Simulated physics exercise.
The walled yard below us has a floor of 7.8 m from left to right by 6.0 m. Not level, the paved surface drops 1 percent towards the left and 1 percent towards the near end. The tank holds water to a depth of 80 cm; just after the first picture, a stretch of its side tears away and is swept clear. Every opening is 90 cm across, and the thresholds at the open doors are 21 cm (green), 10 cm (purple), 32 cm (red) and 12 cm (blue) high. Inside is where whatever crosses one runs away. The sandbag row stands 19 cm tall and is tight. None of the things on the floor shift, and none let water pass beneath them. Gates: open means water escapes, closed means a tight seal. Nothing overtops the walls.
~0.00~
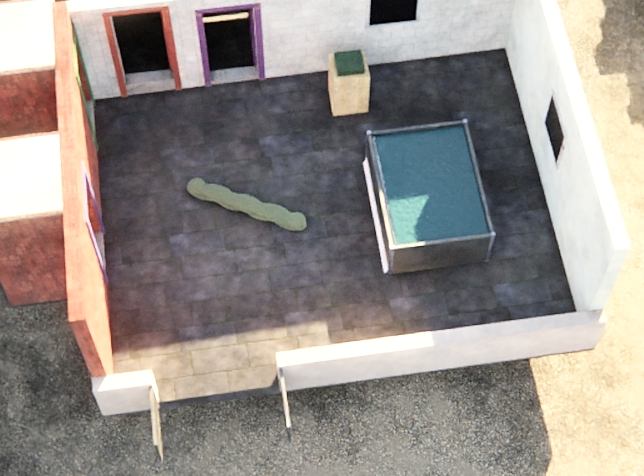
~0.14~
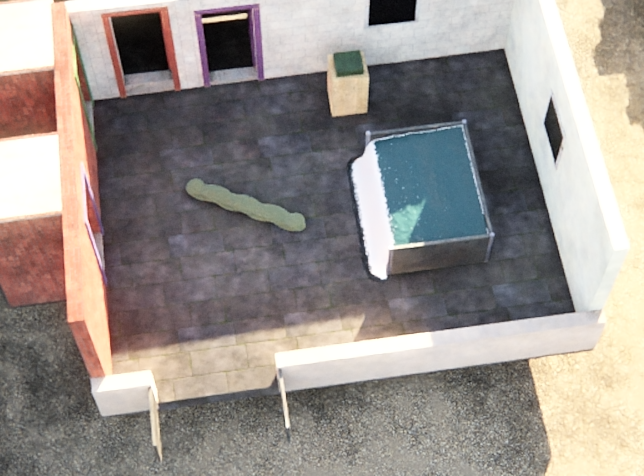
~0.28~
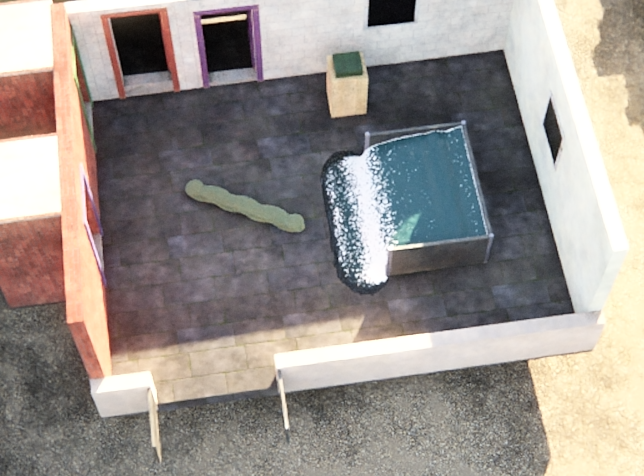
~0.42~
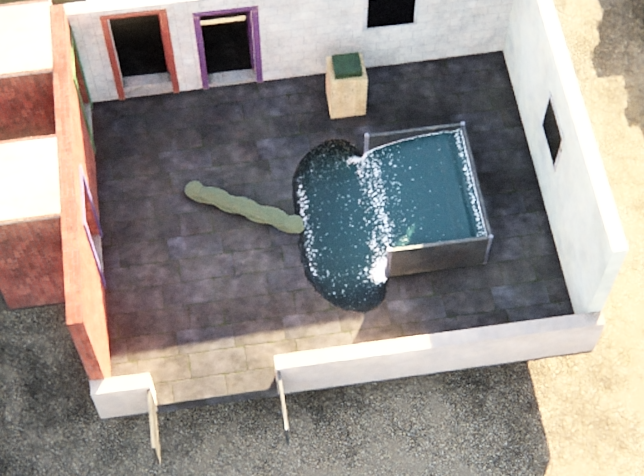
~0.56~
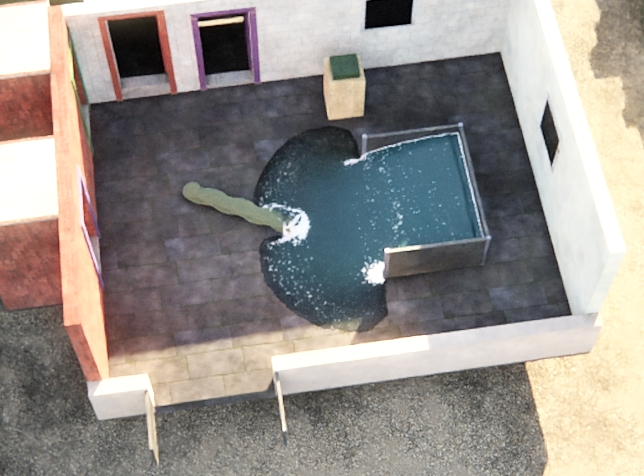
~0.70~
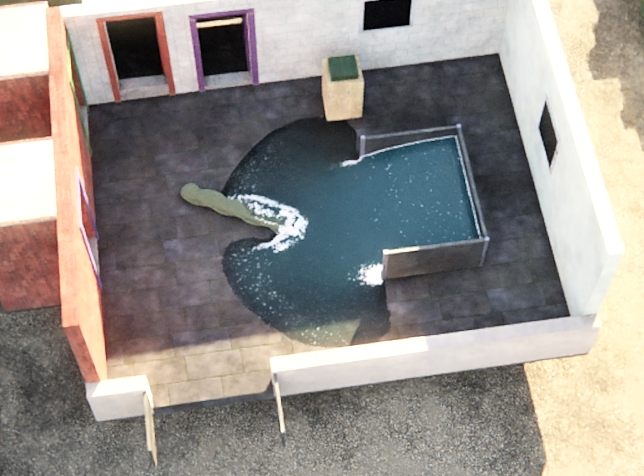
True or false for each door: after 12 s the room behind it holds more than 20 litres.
Green door: True; purple door: False; red door: False; blue door: True.
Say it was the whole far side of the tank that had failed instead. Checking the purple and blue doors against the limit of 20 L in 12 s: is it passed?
Versus the limit - purple: Within, blue: Within.
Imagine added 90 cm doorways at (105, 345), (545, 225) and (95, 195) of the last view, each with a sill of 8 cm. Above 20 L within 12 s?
Result in order - more than that, not enough, more than that.
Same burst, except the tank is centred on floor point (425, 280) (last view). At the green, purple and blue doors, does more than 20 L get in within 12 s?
Green stays inside, purple stays inside, blue goes beyond, judged against that limit.
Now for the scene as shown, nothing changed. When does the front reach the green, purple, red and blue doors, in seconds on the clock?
Green = 1.6 s, purple = 1.6 s, red = 2.0 s, blue = 1.3 s.
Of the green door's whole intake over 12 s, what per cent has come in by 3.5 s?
Around 85 percent.
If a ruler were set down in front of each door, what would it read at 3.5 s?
Depths: Green door 28 cm, purple door 10 cm, red door 23 cm, blue door 15 cm.
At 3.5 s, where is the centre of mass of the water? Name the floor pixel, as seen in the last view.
At roughly (221, 228).
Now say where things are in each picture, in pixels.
In the first picture, the tank at (429, 185) is whole and still, 80 cm deep.
In the second picture, water pours out at (380, 206) and has run 1.2 m, to (384, 279); typically 10 cm deep outside, 80 cm at the tank's back.
In the third picture, the front is at (364, 288), 1.4 m from the gap at (379, 209); 1.9 m2 of floor is under water; 75 cm left at the back of the tank.
In the fourth picture, the front is at (341, 302), 1.8 m from the gap at (378, 211); 3.7 m2 of floor is under water; 69 cm left at the back of the tank.
In the fifth picture, the front is at (317, 319), 2.2 m from the gap at (376, 212); 6.2 m2 of floor is under water; 68 cm left at the back of the tank.
In the sixth picture, the front is at (235, 284), 2.7 m from the gap at (374, 214); 8.4 m2 of floor is under water; 62 cm left at the back of the tank.
After 1.4 s water covers 50 % of the floor and is deepest (40 cm) near (303, 229); green door not reached, purple door not reached, red door not reached, blue door 9 cm at the sill, 0 L in.
After 2.2 s water covers 60 % of the floor and is deepest (46 cm) near (110, 400); green door 32 cm at the sill, 6 L in, purple door 8 cm at the sill, 0 L in, red door 23 cm at the sill, 0 L in, blue door 24 cm at the sill, 10 L in.
After 3.5 s water covers 60 % of the floor and is deepest (30 cm) near (89, 128); green door 28 cm at the sill, 80 L in, purple door 10 cm at the sill, 0 L in, red door 23 cm at the sill, 0 L in, blue door 15 cm at the sill, 56 L in.
After 7.0 s water covers 70 % of the floor and is deepest (20 cm) near (110, 400); green door 9 cm at the sill, 96 L in, purple door 6 cm at the sill, 4 L in, red door 8 cm at the sill, 0 L in, blue door 10 cm at the sill, 79 L in.
After 12.0 s water covers 85 % of the floor and is deepest (10 cm) near (559, 336); green door 5 cm at the sill, 96 L in, purple door 3 cm at the sill, 4 L in, red door 4 cm at the sill, 0 L in, blue door 5 cm at the sill, 79 L in.
